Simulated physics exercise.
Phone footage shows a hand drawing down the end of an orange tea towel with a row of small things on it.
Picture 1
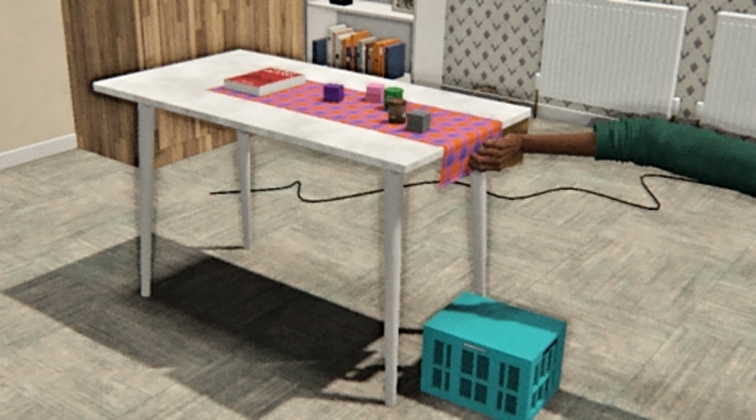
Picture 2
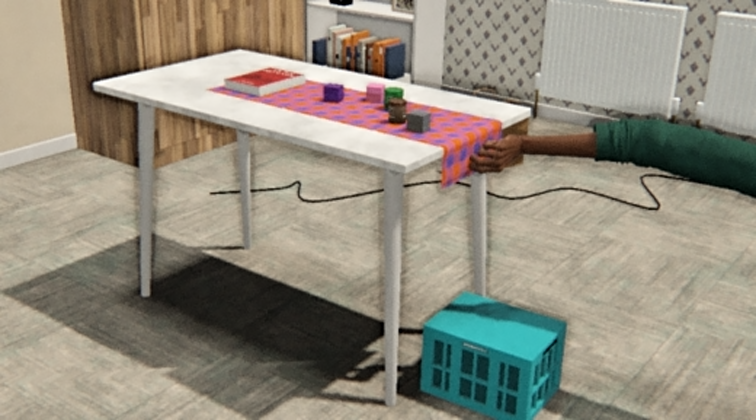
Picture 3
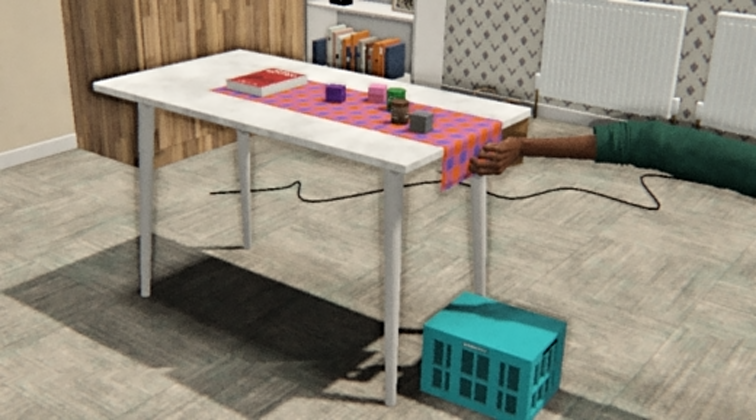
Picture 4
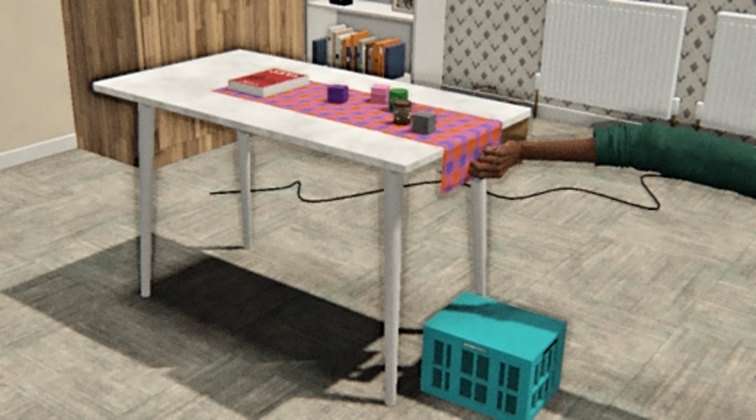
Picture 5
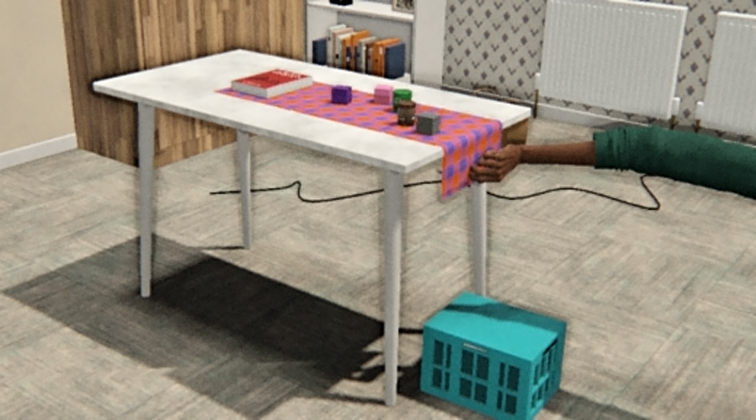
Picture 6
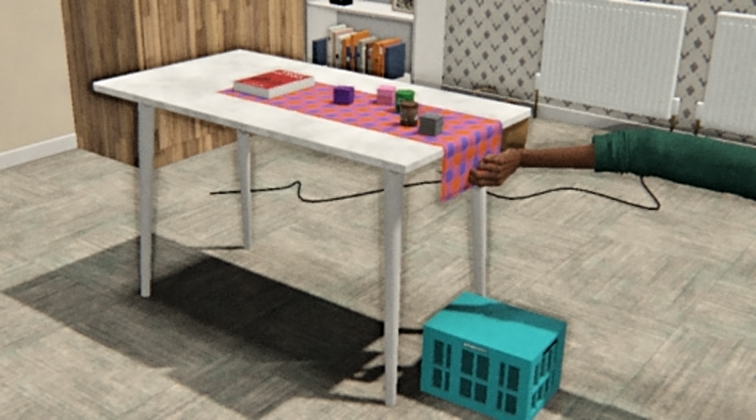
A hand slowly draws an orange patterned cloth down the table's edge, shifting small objects slightly right.
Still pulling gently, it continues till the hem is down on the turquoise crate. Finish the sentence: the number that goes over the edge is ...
The number that goes over the edge is four.
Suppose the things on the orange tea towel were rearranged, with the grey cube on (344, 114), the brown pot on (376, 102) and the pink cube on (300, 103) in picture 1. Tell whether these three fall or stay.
Of the three, the grey cube ends off the top, the brown pot ends off the top and the pink cube stays aloft.
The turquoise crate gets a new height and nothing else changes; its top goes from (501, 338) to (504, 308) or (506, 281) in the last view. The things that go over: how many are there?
3 and 2.
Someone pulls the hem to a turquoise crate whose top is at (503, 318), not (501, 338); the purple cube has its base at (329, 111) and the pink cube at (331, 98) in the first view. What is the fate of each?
Purple cube stays, pink cube stays.
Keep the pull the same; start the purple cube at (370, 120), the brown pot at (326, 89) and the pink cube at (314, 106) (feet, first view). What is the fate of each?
I reckon the purple cube takes a fall, the brown pot hangs on and the pink cube hangs on.
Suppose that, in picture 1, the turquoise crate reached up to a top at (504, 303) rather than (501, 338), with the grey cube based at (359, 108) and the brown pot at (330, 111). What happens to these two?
Grey cube: Still up. Brown pot: Still up.
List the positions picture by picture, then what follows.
In the first frame, hem (440, 188); grey cube (419, 112); brown pot (398, 100); green pot (394, 89); pink cube (375, 85); purple cube (334, 85); top of the crate (501, 338).
In the second frame, hem (441, 189); grey cube (419, 112).
In the third frame, hem (440, 192); brown pot (401, 101).
In the fourth frame, hem (441, 195); green pot (399, 90); top of the crate (501, 338).
In the fifth frame, hem (442, 200); pink cube (384, 87).
In the sixth frame, hem (441, 203); grey cube (431, 115); brown pot (410, 103); green pot (405, 91); pink cube (387, 87); purple cube (344, 87).
A little later, hem near (469, 248); grey cube gone.
Next, hem near (468, 294); grey cube, brown pot and green pot gone.
When it is over, hem on the crate; grey cube, brown pot, green pot and pink cube gone. The table loses four.
